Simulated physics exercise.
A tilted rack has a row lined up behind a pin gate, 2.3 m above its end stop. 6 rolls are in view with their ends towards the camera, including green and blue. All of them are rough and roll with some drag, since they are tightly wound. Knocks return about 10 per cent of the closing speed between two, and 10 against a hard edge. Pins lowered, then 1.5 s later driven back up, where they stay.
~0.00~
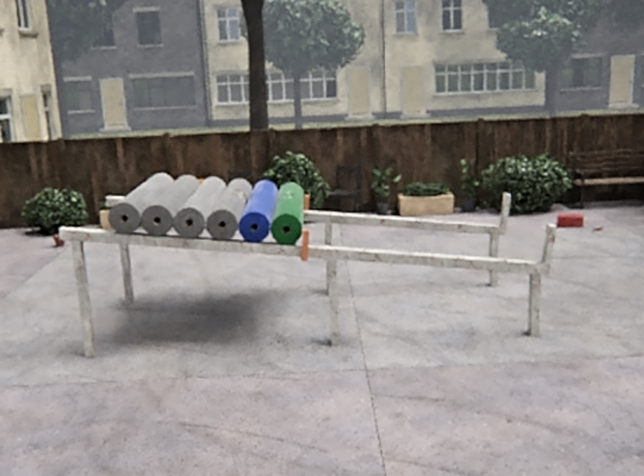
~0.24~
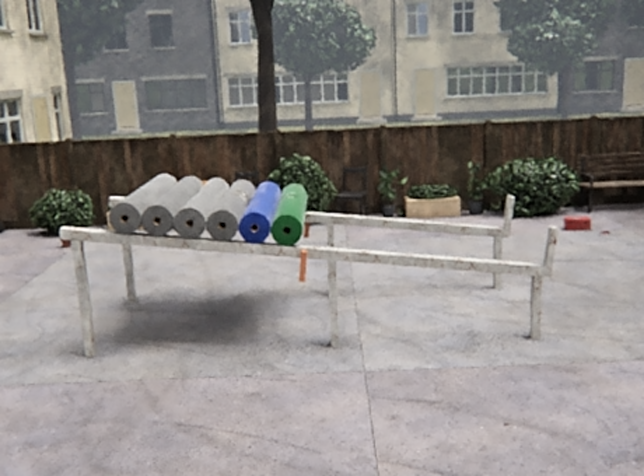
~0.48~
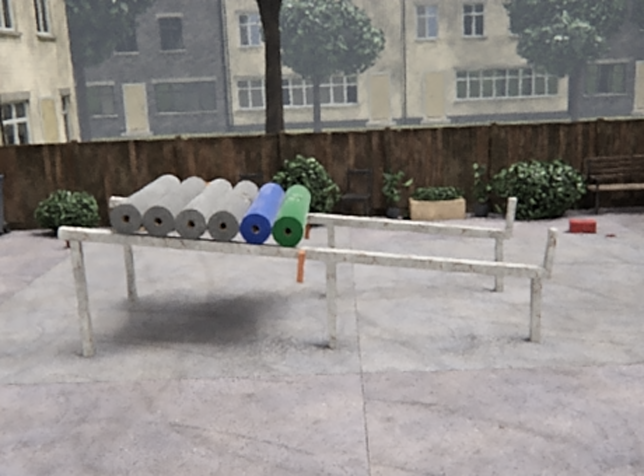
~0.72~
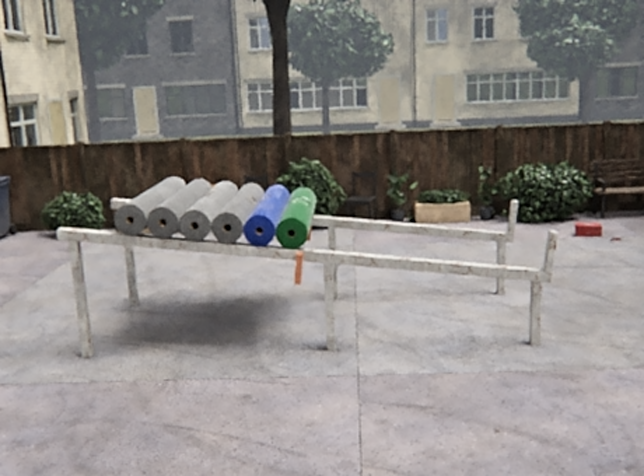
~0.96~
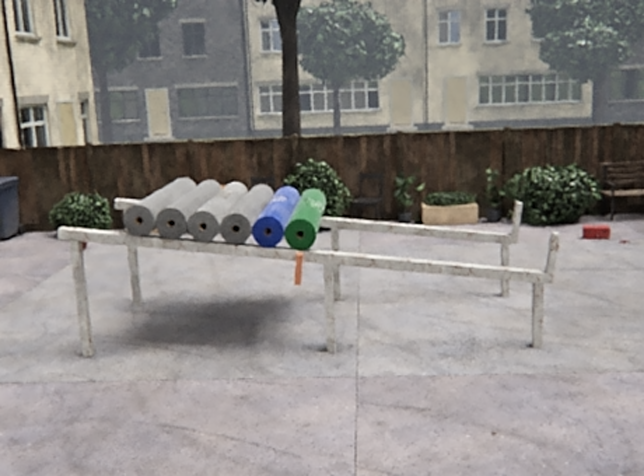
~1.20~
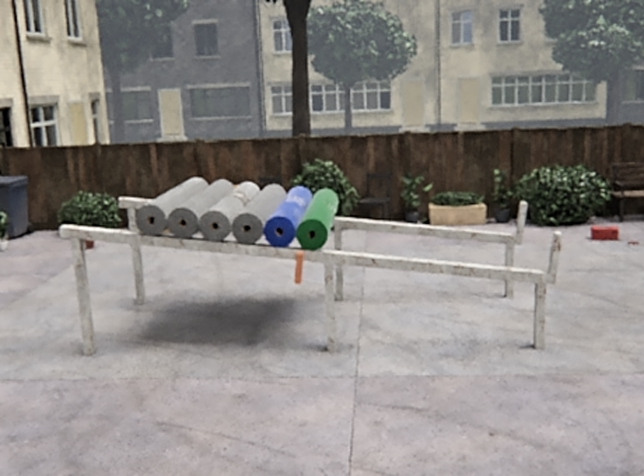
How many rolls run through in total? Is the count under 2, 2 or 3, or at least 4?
It is 2 or 3.
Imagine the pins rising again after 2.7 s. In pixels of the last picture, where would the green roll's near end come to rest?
Near pixel (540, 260).
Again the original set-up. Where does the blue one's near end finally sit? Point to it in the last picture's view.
It comes to rest at about (502, 253).
Then, 1.4 s in, green is on the rails, 20 cm below the pins, rolling right; blue is on the rails, 10 cm above the pins, rolling right; 1 of 6 has passed.
Then, 1.5 s in, green is on the rails, 25 cm below the pins, rolling right; blue is on the rails, 5 cm above the pins, rolling right; 1 of 6 has passed.
Then, 1.7 s in, green is on the rails, 40 cm below the pins, rolling right; blue is in the air, 10 cm below the pins, rolling right; 2 of 6 have passed.
In the end (4.6 s), green is on the rails, 215 cm below the pins; blue is on the rails, 185 cm below the pins; 2 of 6 have passed.
